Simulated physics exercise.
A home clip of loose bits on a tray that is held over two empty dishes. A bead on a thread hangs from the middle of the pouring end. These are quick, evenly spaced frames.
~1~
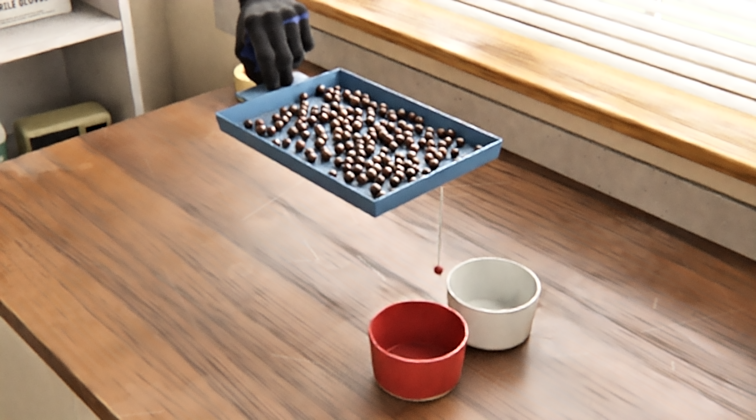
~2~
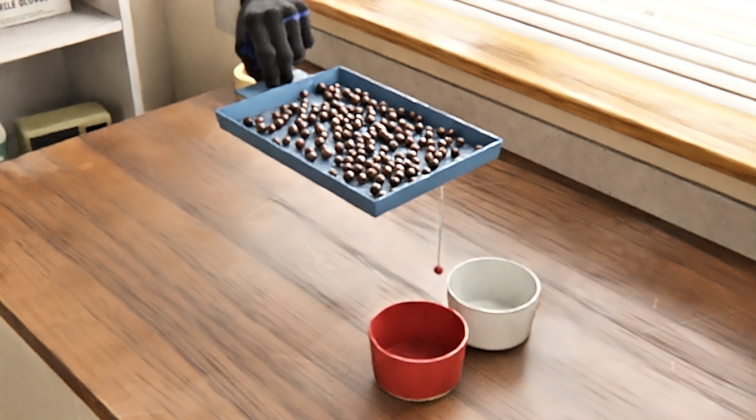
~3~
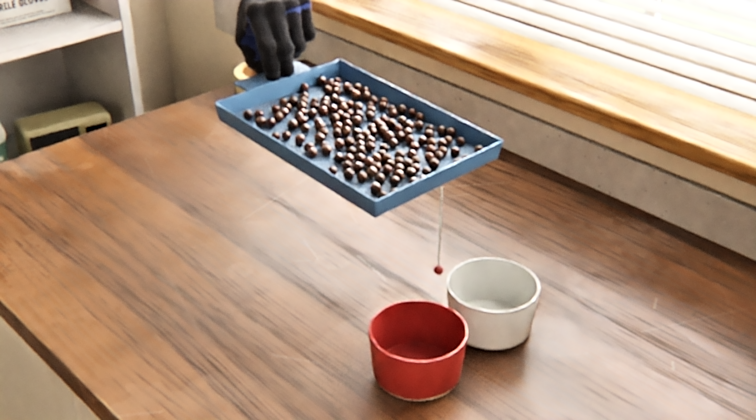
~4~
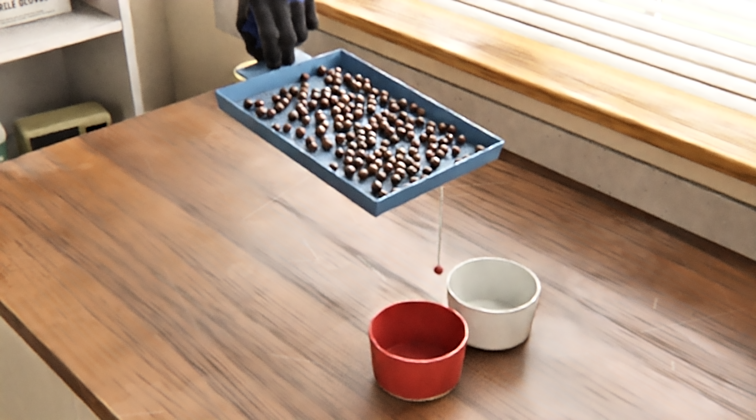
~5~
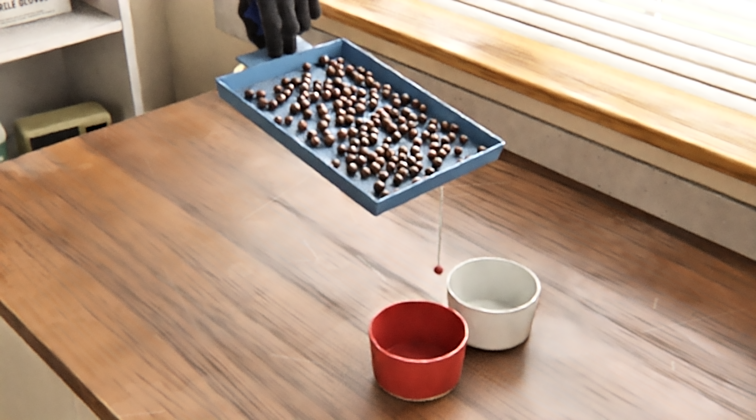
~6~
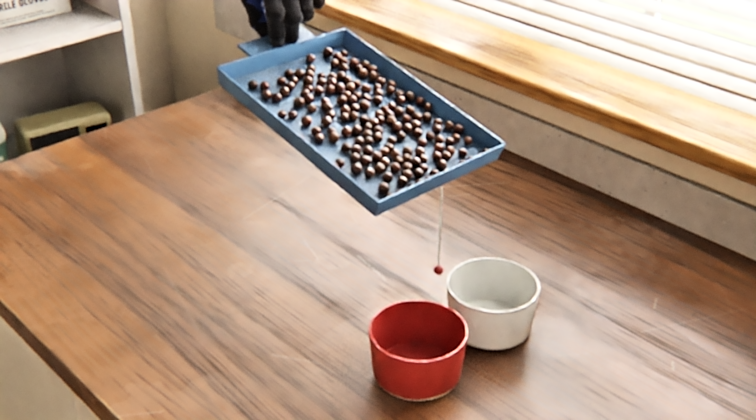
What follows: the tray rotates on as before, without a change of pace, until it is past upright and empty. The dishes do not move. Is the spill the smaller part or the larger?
The two hold the larger part of the load.
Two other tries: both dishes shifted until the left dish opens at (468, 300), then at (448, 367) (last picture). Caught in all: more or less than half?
First the larger part, then the smaller part.
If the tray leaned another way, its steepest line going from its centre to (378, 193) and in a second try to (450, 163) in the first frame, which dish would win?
First the dish on the left, then the right-hand dish.
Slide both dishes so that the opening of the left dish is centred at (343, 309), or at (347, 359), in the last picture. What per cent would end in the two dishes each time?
Roughly 0 per cent, and 20 per cent.
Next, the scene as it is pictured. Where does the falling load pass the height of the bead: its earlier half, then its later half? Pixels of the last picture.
Early half (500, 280), late half (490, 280).
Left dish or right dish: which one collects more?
The winner is the right dish.
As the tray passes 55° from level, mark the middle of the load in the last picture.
Near (433, 131).
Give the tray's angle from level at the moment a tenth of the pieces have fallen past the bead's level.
At about 85°.
Shortly afterwards, tray tipped steeply; all but a few on the tray; only a few in the air.
Next, tray tipped right over; near a quarter on the tray; a little in the left dish; near a quarter in the right dish; a little outside both; near a quarter in the air.
Some moments later, tray tipped past a quarter turn; near a quarter in the left dish; near half in the right dish; near a third outside both.
In the end, tray tipped past a quarter turn; near a quarter in the left dish; near half in the right dish; near a third outside both.
